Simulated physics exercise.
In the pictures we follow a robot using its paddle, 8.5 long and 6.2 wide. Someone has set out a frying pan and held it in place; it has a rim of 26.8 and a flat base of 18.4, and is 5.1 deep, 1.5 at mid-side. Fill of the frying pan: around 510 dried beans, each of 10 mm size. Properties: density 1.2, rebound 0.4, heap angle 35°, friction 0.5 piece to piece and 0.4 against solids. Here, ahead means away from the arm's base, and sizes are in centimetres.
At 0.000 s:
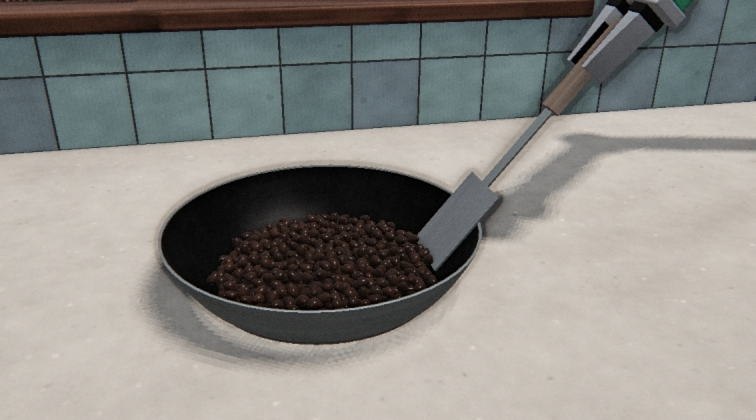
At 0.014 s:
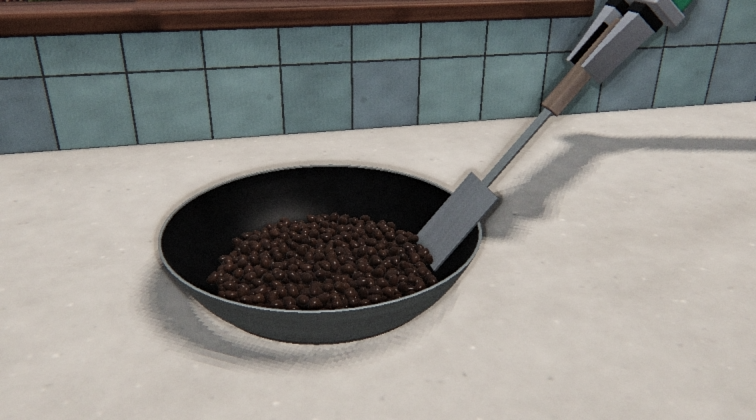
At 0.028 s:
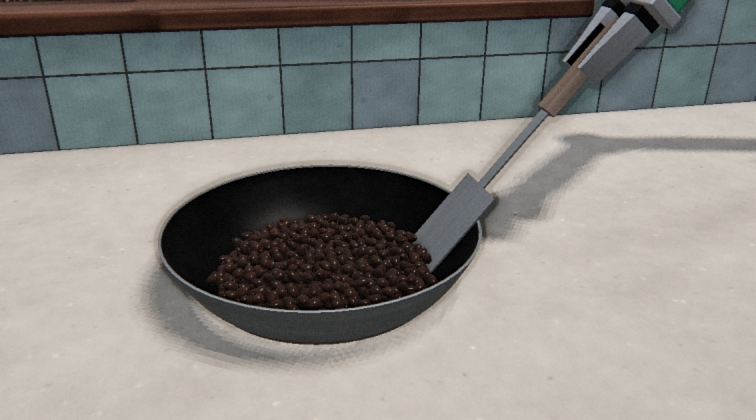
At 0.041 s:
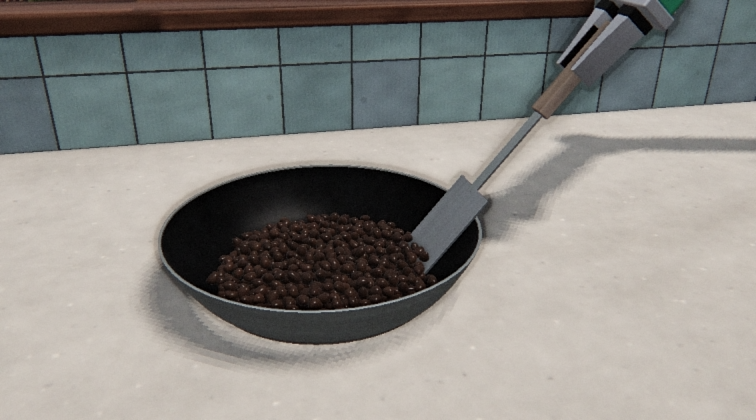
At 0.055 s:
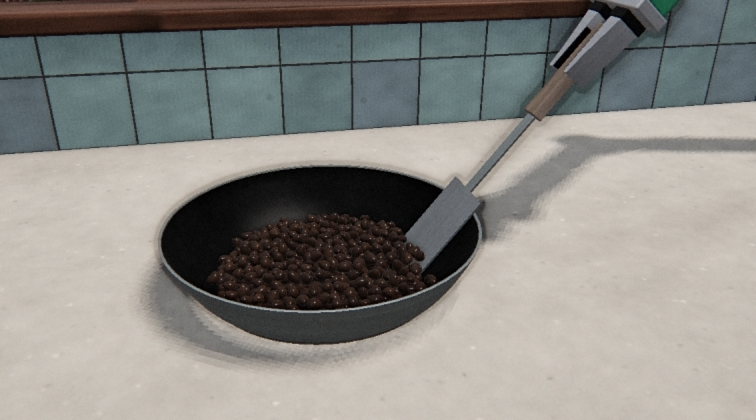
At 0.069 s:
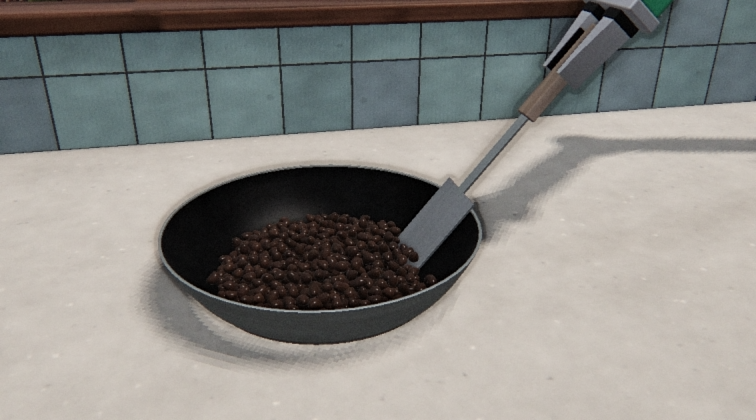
In a black frying pan, a robot's paddle slides slightly left against dark beans.
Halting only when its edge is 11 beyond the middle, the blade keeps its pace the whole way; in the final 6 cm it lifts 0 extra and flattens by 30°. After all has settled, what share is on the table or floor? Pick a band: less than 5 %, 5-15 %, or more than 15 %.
It falls in the band 5-15 %.
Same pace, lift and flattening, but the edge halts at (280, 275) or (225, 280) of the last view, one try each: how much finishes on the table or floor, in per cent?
Respectively some 0 and 0 percent end on the table or floor.
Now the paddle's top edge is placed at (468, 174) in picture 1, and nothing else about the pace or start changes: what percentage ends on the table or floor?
About 5%.
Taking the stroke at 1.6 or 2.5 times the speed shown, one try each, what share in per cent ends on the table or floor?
I'd say near 15 and then near 20 per cent.
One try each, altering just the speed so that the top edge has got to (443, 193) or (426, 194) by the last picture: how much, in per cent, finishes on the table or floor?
Roughly 15 per cent, then roughly 20 per cent.
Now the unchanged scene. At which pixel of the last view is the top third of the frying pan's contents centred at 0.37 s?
Around (213, 259).
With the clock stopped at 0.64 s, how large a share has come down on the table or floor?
It comes to some 8 in a hundred.
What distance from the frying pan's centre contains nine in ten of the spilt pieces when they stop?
Distance: Approx. 25 cm.
By 0.22 s, sloping 50°, highest piece 3 above the table; 511 in the frying pan.
By 0.37 s, sloping 42°, highest piece 5 above the table; 511 in the frying pan.
By 0.64 s, sloping 20°, highest piece 6 above the table; 470 in the frying pan, 40 on the table or floor, 1 on the blade or in flight.
By 1.69 s, sloping 20°, highest piece 6 above the table; 470 in the frying pan, 41 on the table or floor.
Final count, 470 in the frying pan, 41 on the table or floor. That is 8 % on the table or floor.
